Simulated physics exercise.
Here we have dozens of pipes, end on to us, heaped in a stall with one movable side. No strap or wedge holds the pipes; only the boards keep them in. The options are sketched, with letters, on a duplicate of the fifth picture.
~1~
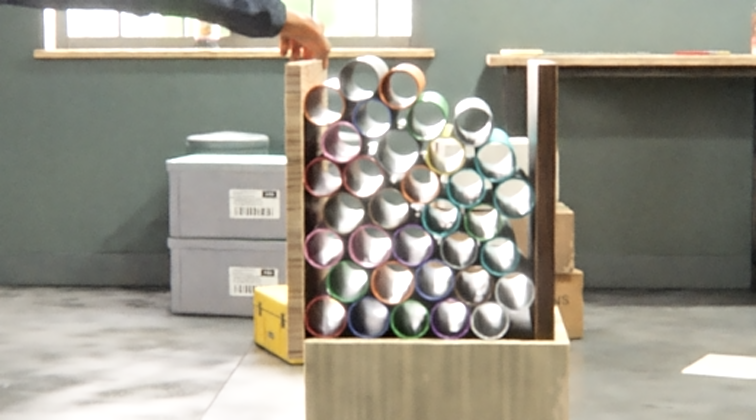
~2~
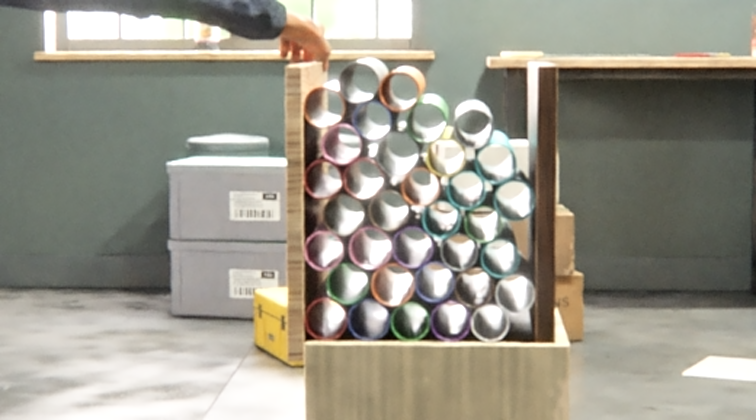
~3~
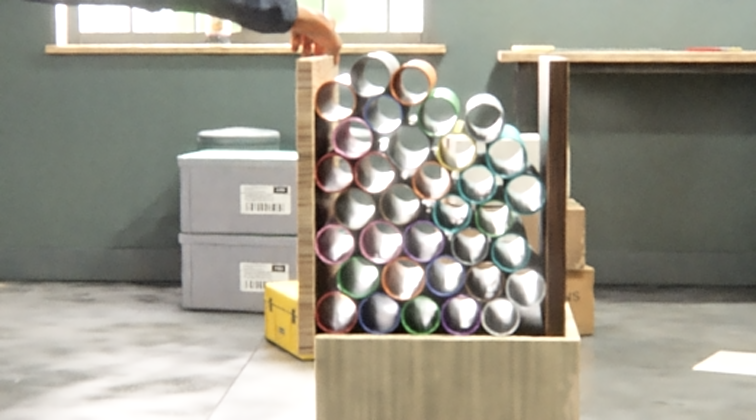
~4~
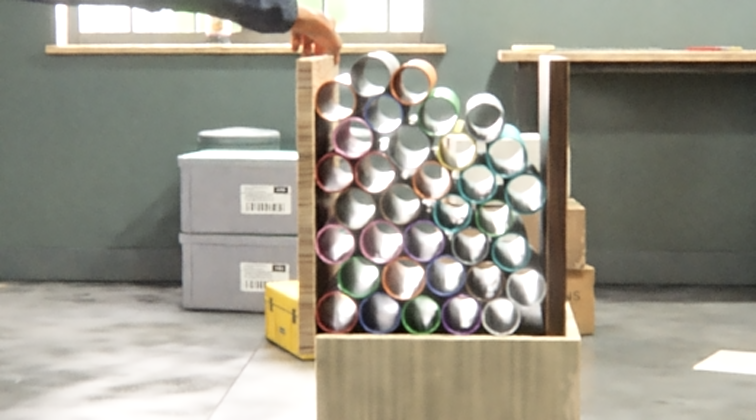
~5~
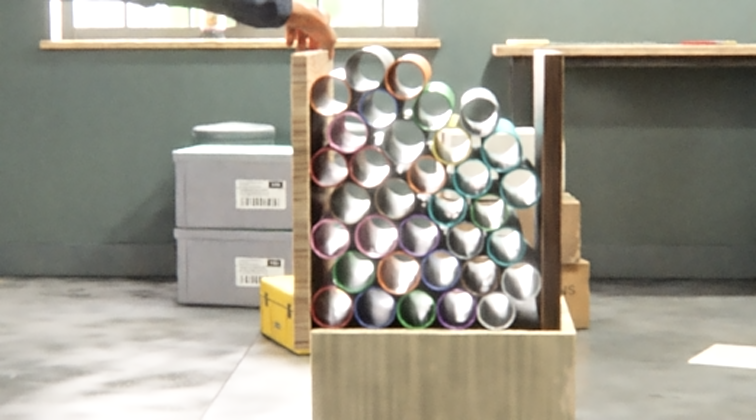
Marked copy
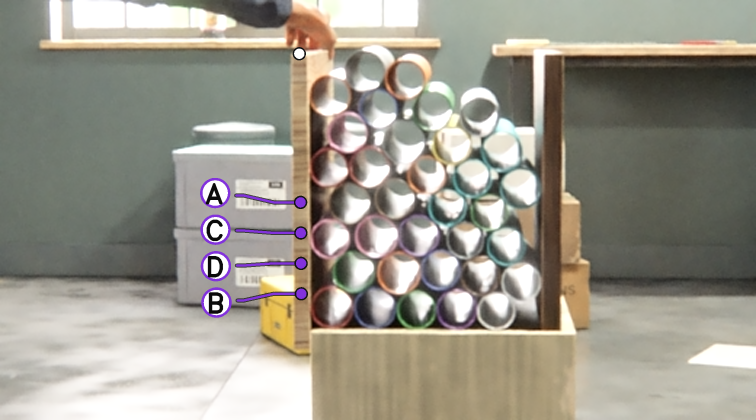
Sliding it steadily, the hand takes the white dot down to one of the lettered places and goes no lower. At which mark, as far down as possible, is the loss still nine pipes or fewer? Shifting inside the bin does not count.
The lowest mark that will do is D.
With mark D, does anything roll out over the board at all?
At D: Yes.
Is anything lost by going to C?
At C: Yes.
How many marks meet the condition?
Three of them.
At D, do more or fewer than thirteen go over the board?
At D, fewer than thirteen.
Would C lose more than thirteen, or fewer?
It loses fewer than thirteen.
On the marked copy, A at (300, 202); B at (301, 294); C at (301, 233); D at (301, 263); the white dot at (299, 54).
Following D. Soon after the start, top of the board (309, 142).
Later, top of the board (310, 238).
In the end, top of the board (310, 262), about six out over the board.
As for the rest, A about four out over the board; B more than nine out over the board; C about six out over the board.
